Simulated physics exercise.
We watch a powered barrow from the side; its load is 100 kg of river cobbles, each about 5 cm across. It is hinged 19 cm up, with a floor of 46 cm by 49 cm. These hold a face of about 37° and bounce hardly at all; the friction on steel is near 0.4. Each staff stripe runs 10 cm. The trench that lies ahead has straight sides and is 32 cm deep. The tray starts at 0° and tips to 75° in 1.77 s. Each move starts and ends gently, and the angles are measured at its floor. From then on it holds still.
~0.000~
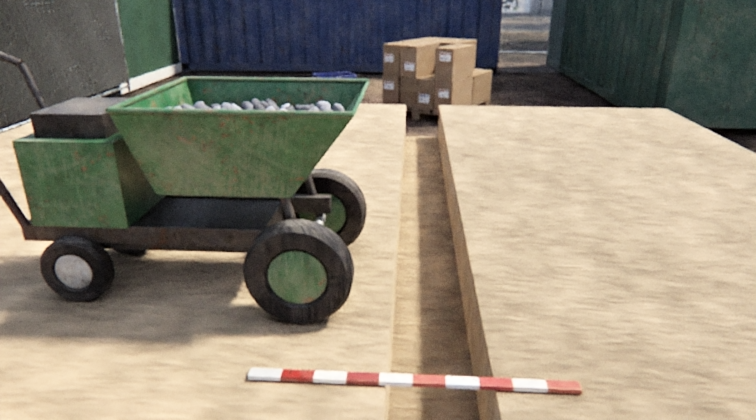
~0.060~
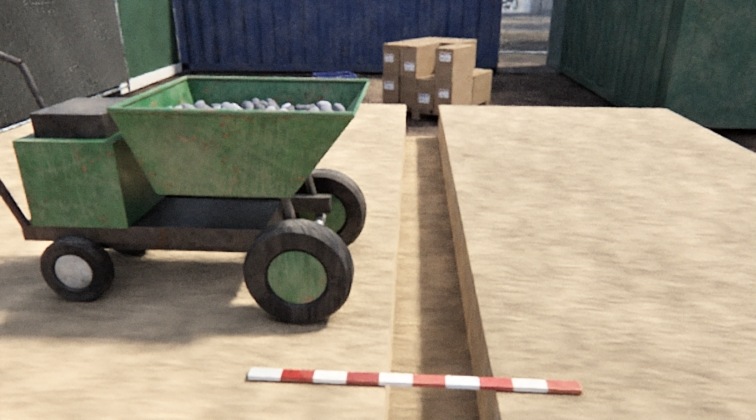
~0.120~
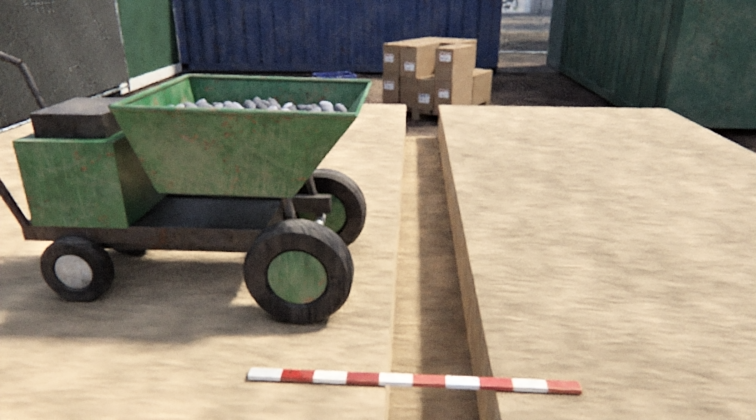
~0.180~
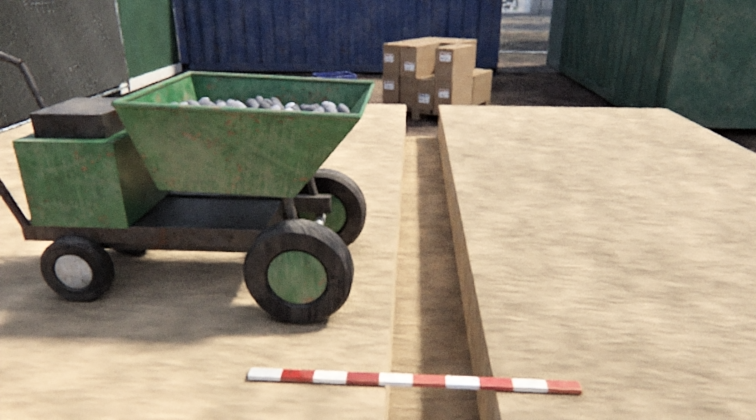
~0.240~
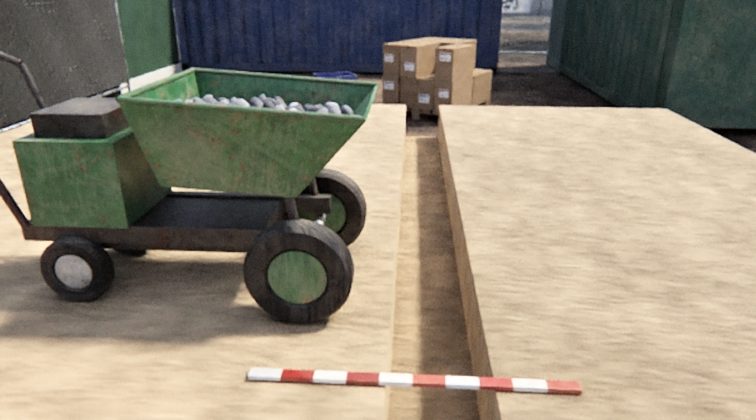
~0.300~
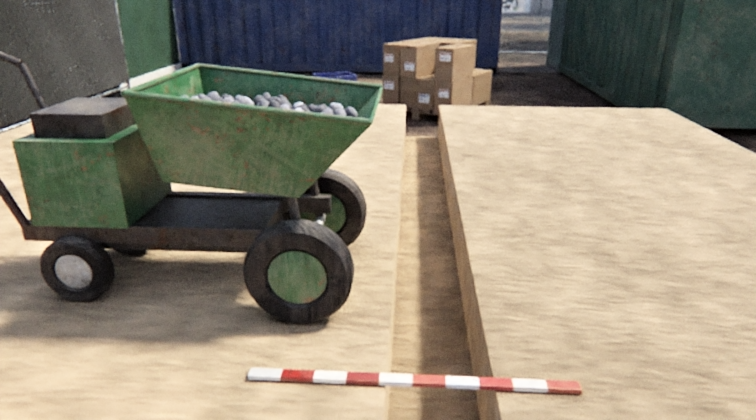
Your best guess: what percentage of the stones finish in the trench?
My guess is about 32 per cent.
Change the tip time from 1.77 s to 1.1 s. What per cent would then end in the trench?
Something close to 25 per cent.
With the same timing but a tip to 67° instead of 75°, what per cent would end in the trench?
It comes out at about 40 percent.
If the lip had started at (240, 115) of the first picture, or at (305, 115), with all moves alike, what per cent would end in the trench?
Estimates: 100 % then 70 %.
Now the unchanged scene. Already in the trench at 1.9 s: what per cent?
Close to 5 per cent has got there by then.
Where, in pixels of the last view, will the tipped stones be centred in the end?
The tipped stones centre close to (512, 281).
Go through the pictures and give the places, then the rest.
The tray is at 0°, its lip at (353, 115); the top of the load is at (290, 111), in the first frame.
Lip at (353, 115), floor tilted 0°, highest stones at (290, 111); the stones move at 0.1 m/s on average, in the second frame.
Lip at (356, 116), floor tilted 1°, highest stones at (292, 110); the stones move at 0.1 m/s on average, in the third frame.
The tray is at 2°, its lip at (360, 118); the top of the load is at (257, 109); the stones move at 0.2 m/s on average, in the fourth frame.
Lip at (365, 120), floor tilted 4°, highest stones at (245, 107); the stones move at 0.3 m/s on average, in the fifth frame.
Lip at (371, 123), floor tilted 6°, highest stones at (234, 104); the stones move at 0.3 m/s on average, in the sixth frame.
After 1.3 s the floor is at 63°; 99 % in the tray; the foremost stones are at (478, 233).
After 1.9 s the floor is at 75°; 47 % in the tray, 4 % in the trench, 49 % past the trench; the foremost stones are at (603, 295).
After 2.2 s the floor is at 75°; 18 % in the tray, 12 % in the trench, 70 % past the trench; the foremost stones are at (646, 285).
After 4.2 s the floor is at 75°; 0 % in the tray, 32 % in the trench, 68 % past the trench; the foremost stones are at (653, 271).
